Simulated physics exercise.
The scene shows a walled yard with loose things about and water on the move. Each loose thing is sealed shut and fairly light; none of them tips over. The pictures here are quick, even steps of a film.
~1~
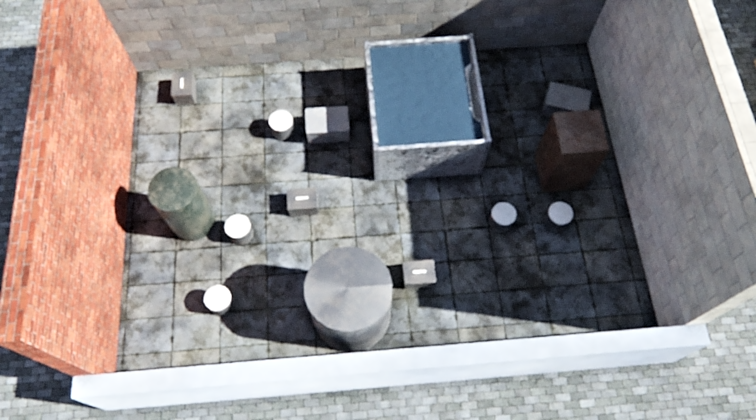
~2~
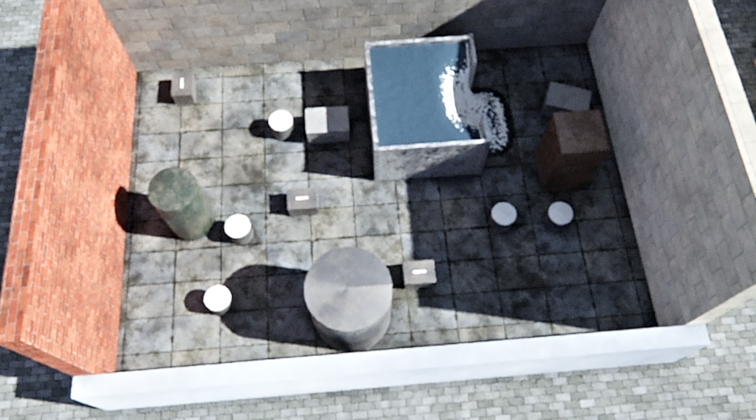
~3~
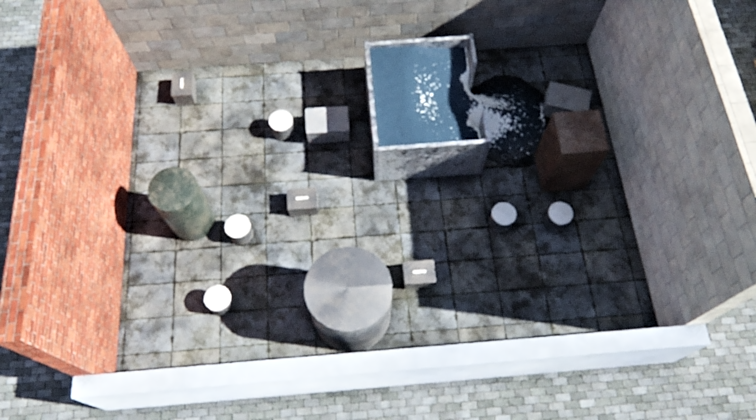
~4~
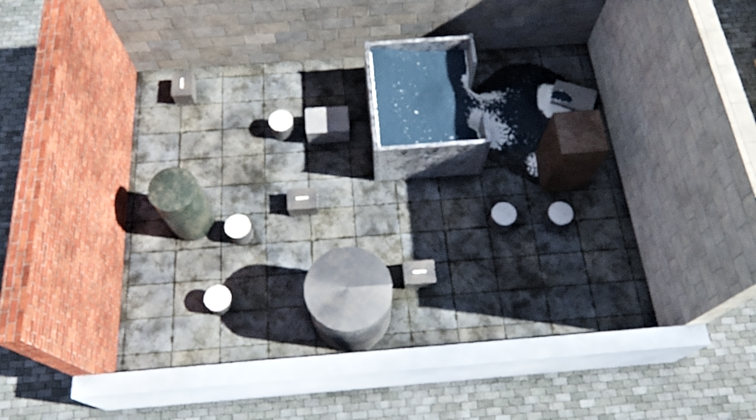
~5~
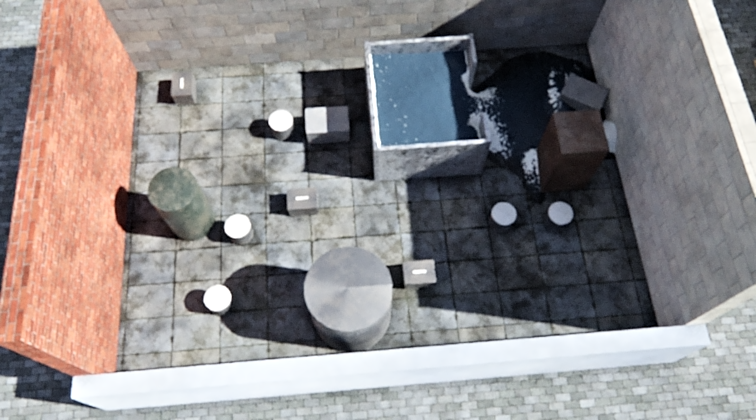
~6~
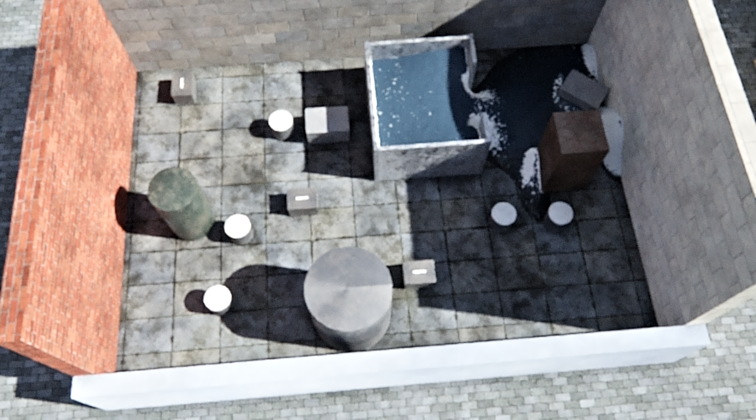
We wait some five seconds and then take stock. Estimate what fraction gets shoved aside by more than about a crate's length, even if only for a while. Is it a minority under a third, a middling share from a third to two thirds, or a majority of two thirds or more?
A minority under a third.
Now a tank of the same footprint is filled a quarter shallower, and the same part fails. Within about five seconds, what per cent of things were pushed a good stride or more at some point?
Share displaced: Approx. 10 percent.
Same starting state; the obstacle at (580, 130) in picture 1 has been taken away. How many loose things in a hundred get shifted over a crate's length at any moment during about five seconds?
Approx. 20 % of the lot.
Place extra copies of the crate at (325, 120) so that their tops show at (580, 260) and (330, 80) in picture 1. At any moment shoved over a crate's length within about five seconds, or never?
In order: Shoved clear, then hardly budges.
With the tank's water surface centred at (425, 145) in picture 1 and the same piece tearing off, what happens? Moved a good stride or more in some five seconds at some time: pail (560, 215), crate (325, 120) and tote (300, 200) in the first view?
Far enough, Not far, Not far.
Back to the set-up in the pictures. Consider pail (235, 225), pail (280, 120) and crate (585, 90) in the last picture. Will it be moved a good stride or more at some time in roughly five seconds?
Never got far, never got far, went a long way.
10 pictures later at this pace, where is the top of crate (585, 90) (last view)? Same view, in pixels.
Near (553, 43).
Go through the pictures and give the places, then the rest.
A crate at (569, 97) rests on the ground; a tote at (182, 83) rests on the ground; 0 of 10 have shifted, in the first frame.
A crate at (569, 97) rests on the ground; a tote at (182, 83), on the bottom; 0 of 10 have shifted, in the second frame.
A crate at (569, 97), on the bottom; a tote at (182, 83), on the bottom; 0 of 10 have shifted, in the third frame.
A crate at (574, 96) rests on the ground, close to its start; a tote at (182, 83) rests on the ground; 1 of 10 have shifted, in the fourth frame.
A crate at (585, 91) rests on the ground, close to its start; a tote at (182, 83) rests on the ground; 1 of 10 have shifted, in the fifth frame.
A crate at (585, 88) rests on the ground, close to its start; a tote at (182, 83), on the bottom; 1 of 10 have shifted, in the sixth frame.
A moment on, 0 of 10 are well off their spots; 1 afloat.
Next, 1 of 10 are well off their spots; 1 afloat.
Later, 1 of 10 are well off their spots; 1 afloat.
In the end, 1 of 10 are well off their spots, and 1 have been at some point; 1 afloat.
